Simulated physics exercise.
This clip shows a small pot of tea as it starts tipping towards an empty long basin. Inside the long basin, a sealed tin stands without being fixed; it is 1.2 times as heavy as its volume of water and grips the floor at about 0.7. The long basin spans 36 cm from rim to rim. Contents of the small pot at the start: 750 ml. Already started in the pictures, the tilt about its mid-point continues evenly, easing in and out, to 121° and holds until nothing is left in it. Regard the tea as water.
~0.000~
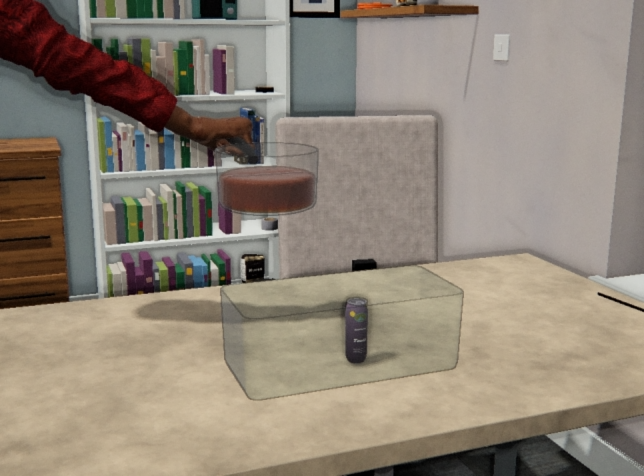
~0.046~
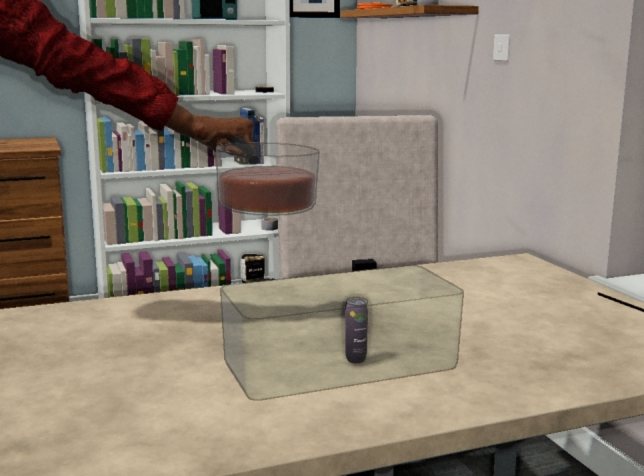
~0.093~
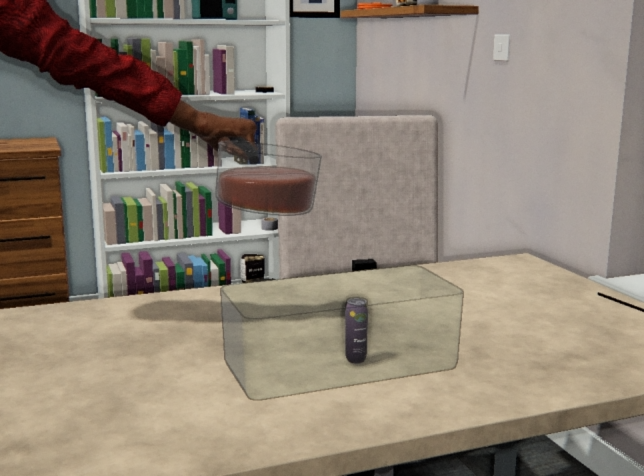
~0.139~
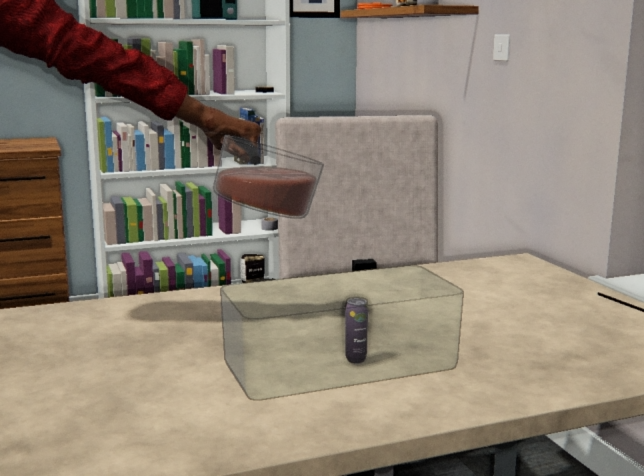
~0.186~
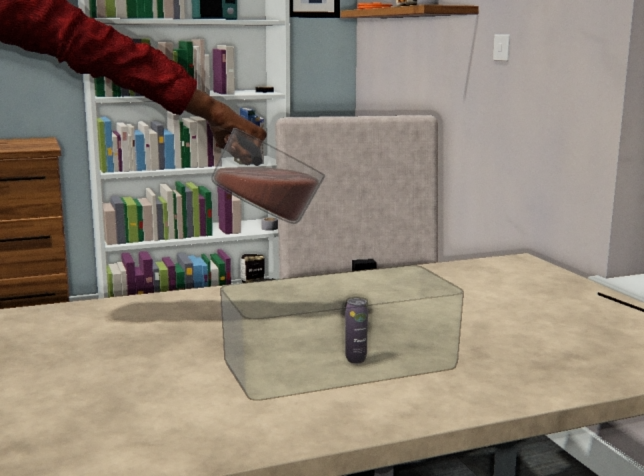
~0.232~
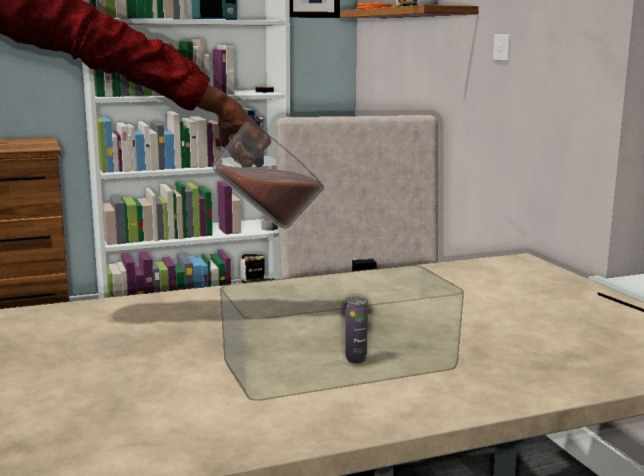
A small clear pot of reddish-brown tea, held by a hand in a red sleeve, hung level at first, then tilted steadily down to the right above a long see-through basin with a dark tin inside.
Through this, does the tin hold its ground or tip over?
Odds are it is tipped over.
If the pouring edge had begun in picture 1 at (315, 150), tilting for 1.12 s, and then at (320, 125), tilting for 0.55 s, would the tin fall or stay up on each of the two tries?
Run one: It does not tip. Run two: It tumbles.
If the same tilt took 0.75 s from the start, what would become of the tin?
The tin falls.
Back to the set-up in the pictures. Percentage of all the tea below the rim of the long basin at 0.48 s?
22 %, roughly.
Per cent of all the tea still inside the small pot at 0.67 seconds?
What remains is about 2 percent of it all.
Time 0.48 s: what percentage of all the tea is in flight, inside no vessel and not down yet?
Around 60 percent.
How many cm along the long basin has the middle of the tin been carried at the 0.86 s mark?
Measured centre to centre, about 6 cm.
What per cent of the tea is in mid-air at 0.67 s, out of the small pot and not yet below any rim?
It comes to some 8 percent of the total.
By 0.48 s the tilt is 114° and 18 per cent is still to pour; the tin stands where it began.
By 0.67 s the tilt is 121° and 2 per cent is still to pour; the tin leans 8°.
By 0.86 s the tilt is 121° and 0 per cent is still to pour; the tin leans 53°.
By 1.07 s the tilt is 121° and 0 per cent is still to pour; the tin lies on its side.
At rest the tin lies on its side.
